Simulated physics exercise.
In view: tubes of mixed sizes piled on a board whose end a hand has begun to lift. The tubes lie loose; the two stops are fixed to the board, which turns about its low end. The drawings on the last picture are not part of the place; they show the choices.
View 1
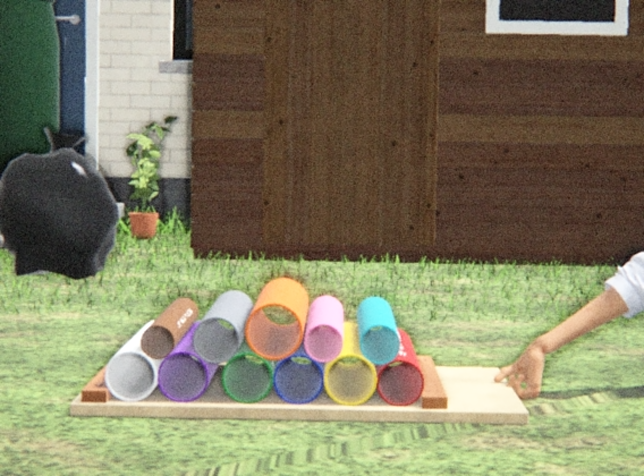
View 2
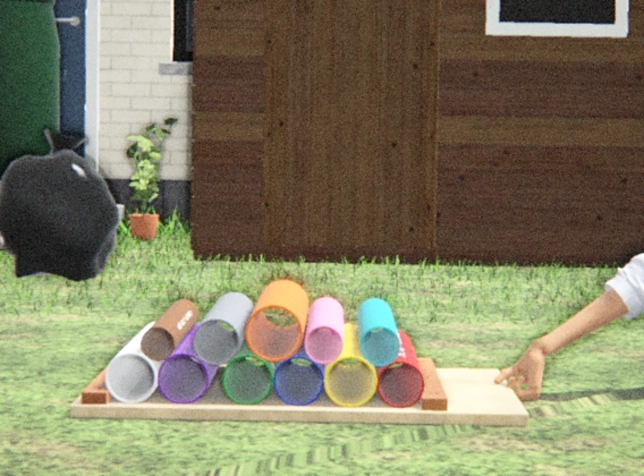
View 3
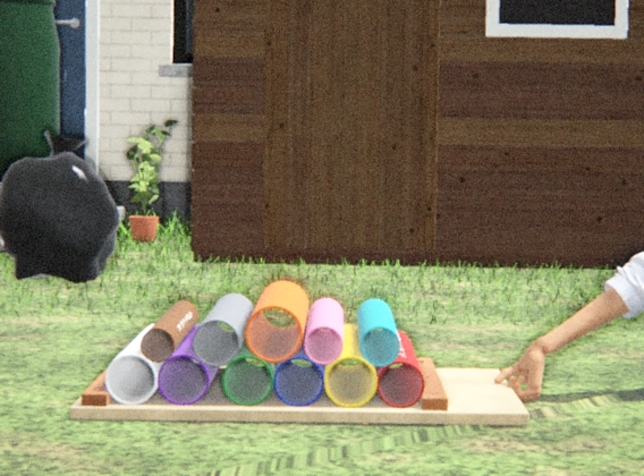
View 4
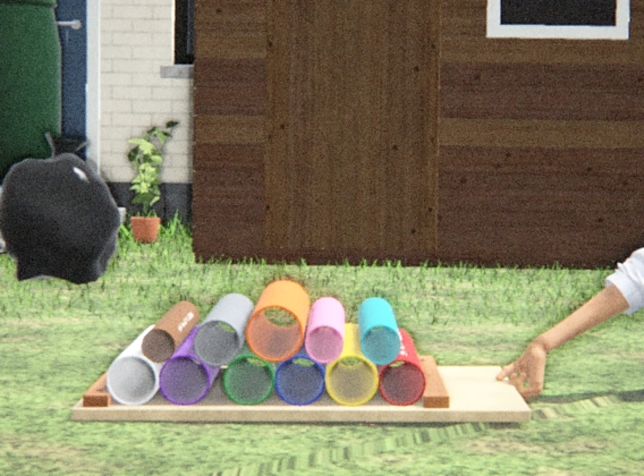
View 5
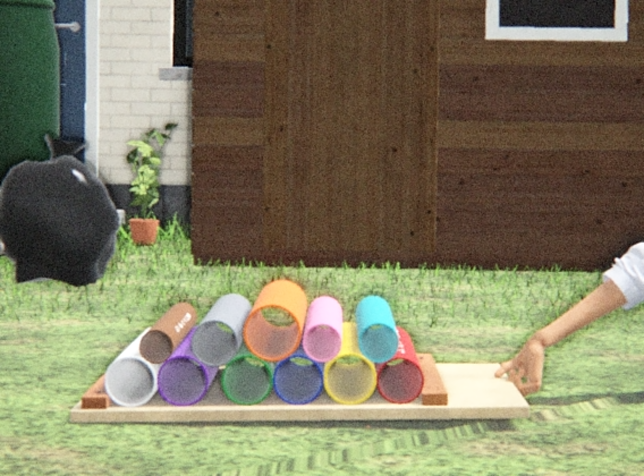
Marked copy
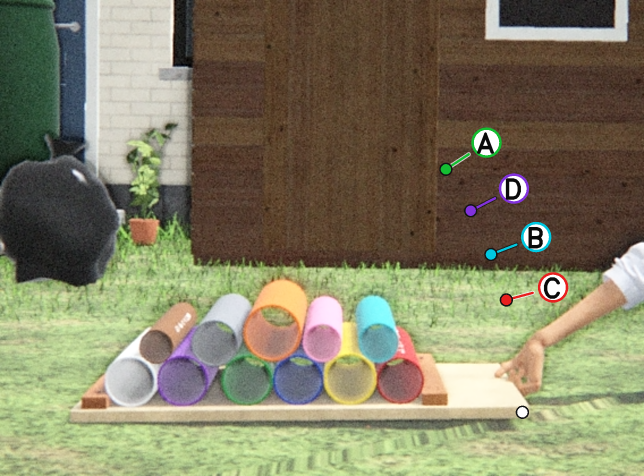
A hand gripping the right end of a board piled with loose colourful tubes on grass, the stack staying almost completely still.
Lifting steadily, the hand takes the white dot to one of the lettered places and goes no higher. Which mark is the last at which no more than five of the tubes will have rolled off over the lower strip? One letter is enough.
Lift it to D and no more.
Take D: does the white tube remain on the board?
Yes, with D.
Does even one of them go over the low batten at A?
Yes.
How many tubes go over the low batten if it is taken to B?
At B the number is none.
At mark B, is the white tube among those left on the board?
Yes.
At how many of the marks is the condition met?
The number is three.
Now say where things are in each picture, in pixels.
Blue tube (299, 380); yellow tube (350, 380); red tube (400, 383), in the first picture.
Red tube (401, 385); orange tube (274, 333), in the second picture.
Board (303, 386); yellow tube (351, 382); red tube (401, 385); purple tube (183, 380), in the third picture.
Board (304, 385); white tube (132, 380); purple tube (184, 380), in the fourth picture.
Board (303, 385); white tube (131, 381); purple tube (183, 381), in the fifth picture.
On the copy, A at (446, 169); B at (491, 255); C at (506, 300); D at (471, 211); the white dot at (523, 412).
On D. First, board at 17°.
Then, board at 28°.
Finally, board at 28°, none over the low batten.
By contrast, A eleven over the low batten; B none over the low batten; C none over the low batten.
